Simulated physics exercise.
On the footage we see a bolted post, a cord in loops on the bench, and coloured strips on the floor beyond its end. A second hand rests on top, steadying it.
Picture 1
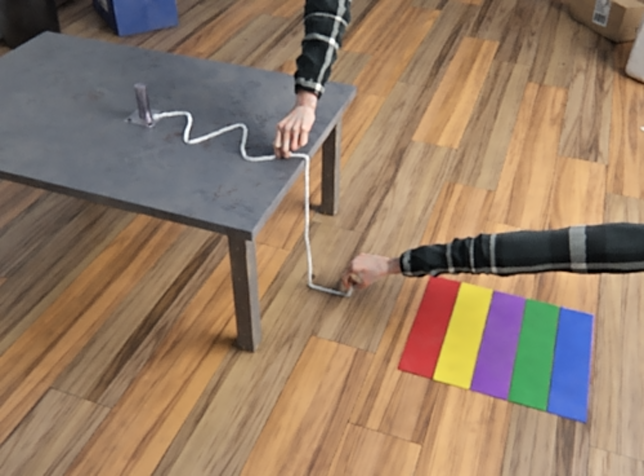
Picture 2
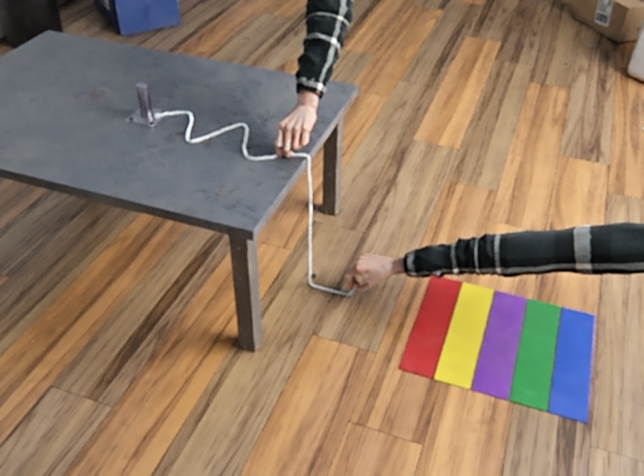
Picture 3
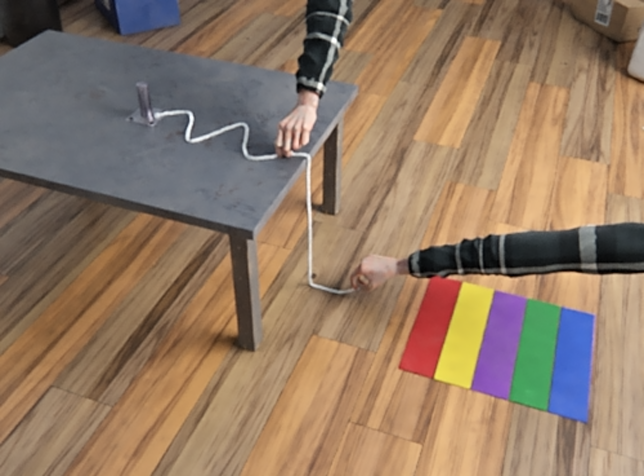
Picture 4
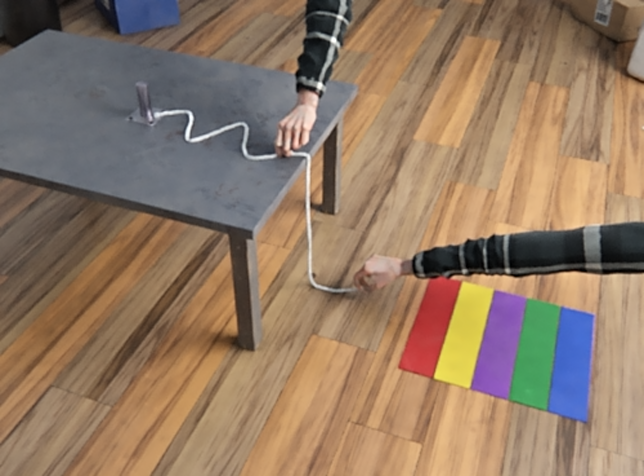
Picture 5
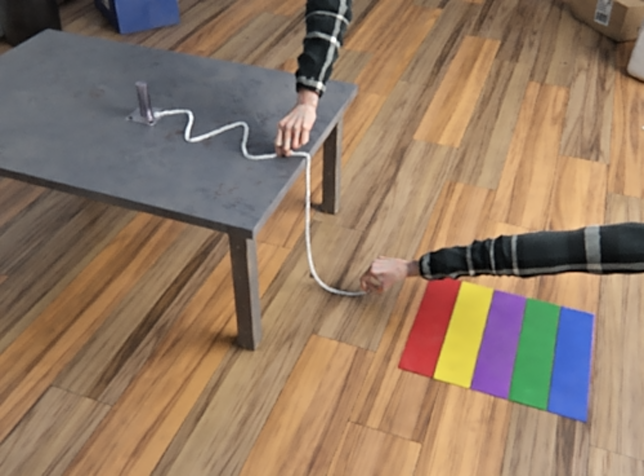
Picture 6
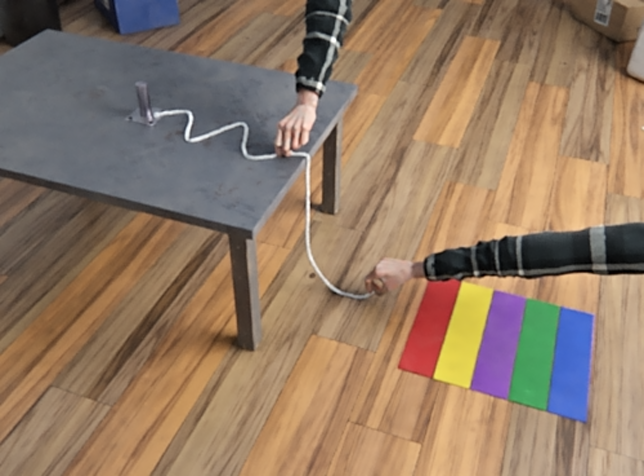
A hand in a dark plaid sleeve draws the lower end of a white cord slightly rightward near the coloured floor strips, curving its hanging part, while another hand stays on the cord at the grey table's edge.
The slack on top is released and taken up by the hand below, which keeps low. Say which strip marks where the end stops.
The blue strip marks it.
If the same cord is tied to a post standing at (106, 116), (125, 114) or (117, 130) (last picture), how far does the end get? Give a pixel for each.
Places per try: (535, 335); (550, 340); (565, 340).
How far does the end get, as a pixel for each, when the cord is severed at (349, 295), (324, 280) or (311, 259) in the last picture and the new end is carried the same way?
Respectively (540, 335), (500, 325) and (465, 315).
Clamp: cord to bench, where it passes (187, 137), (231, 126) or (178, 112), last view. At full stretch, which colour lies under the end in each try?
In order: Green, purple, blue.
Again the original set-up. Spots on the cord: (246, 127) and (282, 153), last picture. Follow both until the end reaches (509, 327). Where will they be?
First at (297, 152), next at (327, 226).
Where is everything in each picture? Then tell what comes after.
In the first picture, end (351, 287); red (421, 355); yellow (456, 365); purple (493, 375); green (530, 385); blue (569, 396).
In the second picture, end (355, 287); cord through (188, 113) (207, 137) (244, 144) (301, 156) (310, 219) (310, 275).
In the third picture, end (359, 288).
In the fourth picture, end (363, 289); cord through (188, 113) (207, 136) (244, 144) (301, 155) (308, 218) (310, 275).
In the fifth picture, end (369, 290).
In the sixth picture, end (374, 292); cord through (187, 113) (207, 136) (244, 144) (300, 155) (307, 218) (320, 275).
Early on, end near (509, 327); over purple.
Midway, end near (555, 339); over green.
At the end of the slack, end near (581, 346); over blue. The end stops over the blue strip.
